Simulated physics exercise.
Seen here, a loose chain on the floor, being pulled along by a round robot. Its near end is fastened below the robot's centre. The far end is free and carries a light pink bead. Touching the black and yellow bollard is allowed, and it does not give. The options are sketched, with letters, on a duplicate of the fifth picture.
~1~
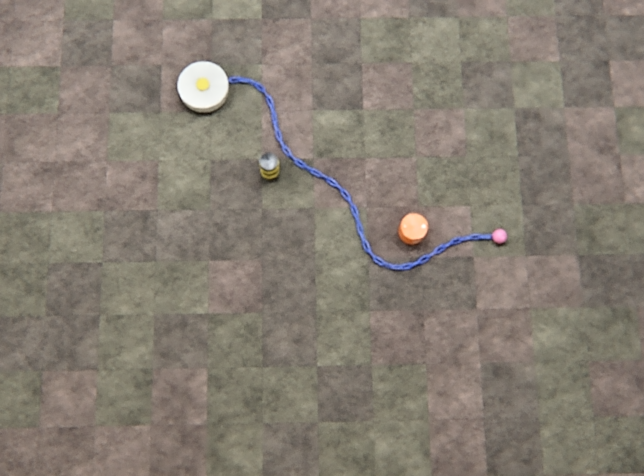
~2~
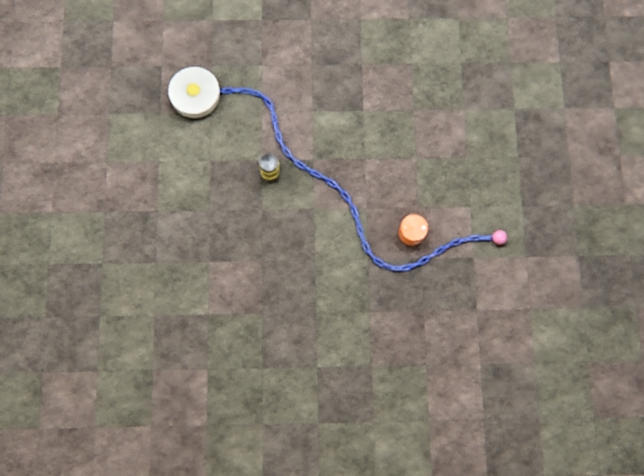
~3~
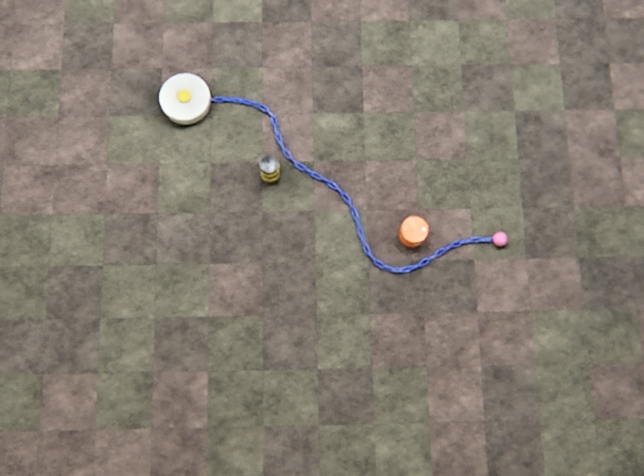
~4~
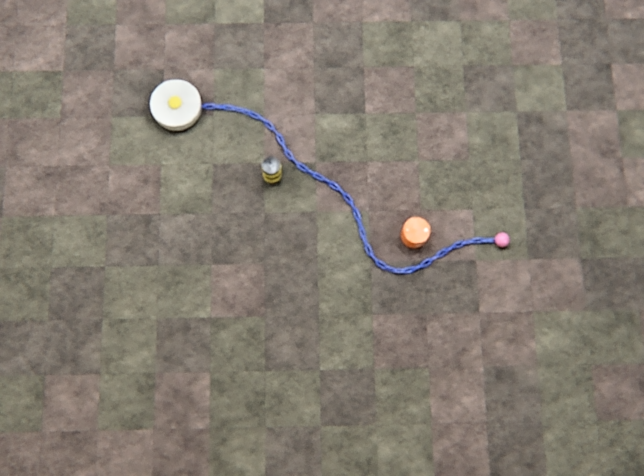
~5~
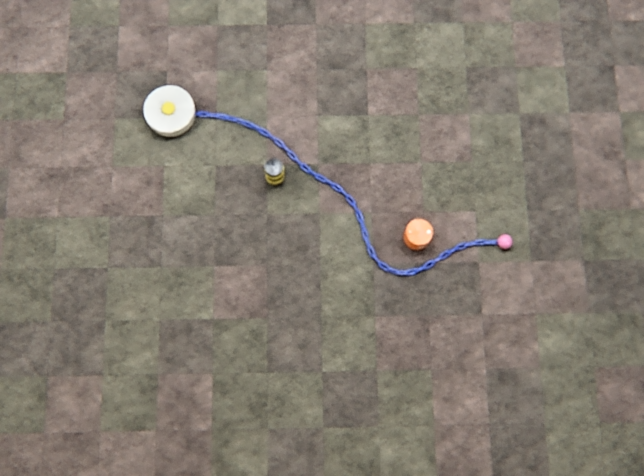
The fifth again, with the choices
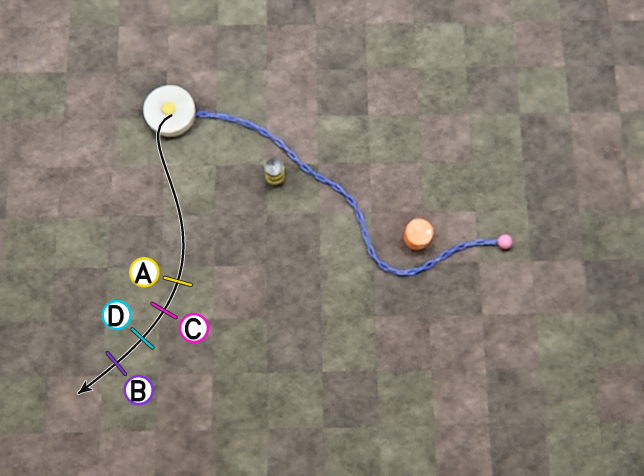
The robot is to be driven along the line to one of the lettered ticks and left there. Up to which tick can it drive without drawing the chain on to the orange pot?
All is well up to A.
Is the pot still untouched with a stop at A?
For that mark, yes.
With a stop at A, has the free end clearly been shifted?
No.
On the marked copy, A at (178, 281); B at (116, 363); C at (164, 311); D at (142, 338); the route from (172, 115) via (182, 265) to (79, 393).
Taking A. A third of the way, robot (164, 166), middle of the chain (344, 201), free end (505, 242).
Two thirds of the way, robot (181, 226), middle of the chain (344, 201), free end (505, 242).
When it is over, robot (176, 280), middle of the chain (323, 203), free end (505, 242); only the bollard has been touched, if anything.
As for the rest, B brings the chain against the pot; C brings the chain against the pot; D brings the chain against the pot.
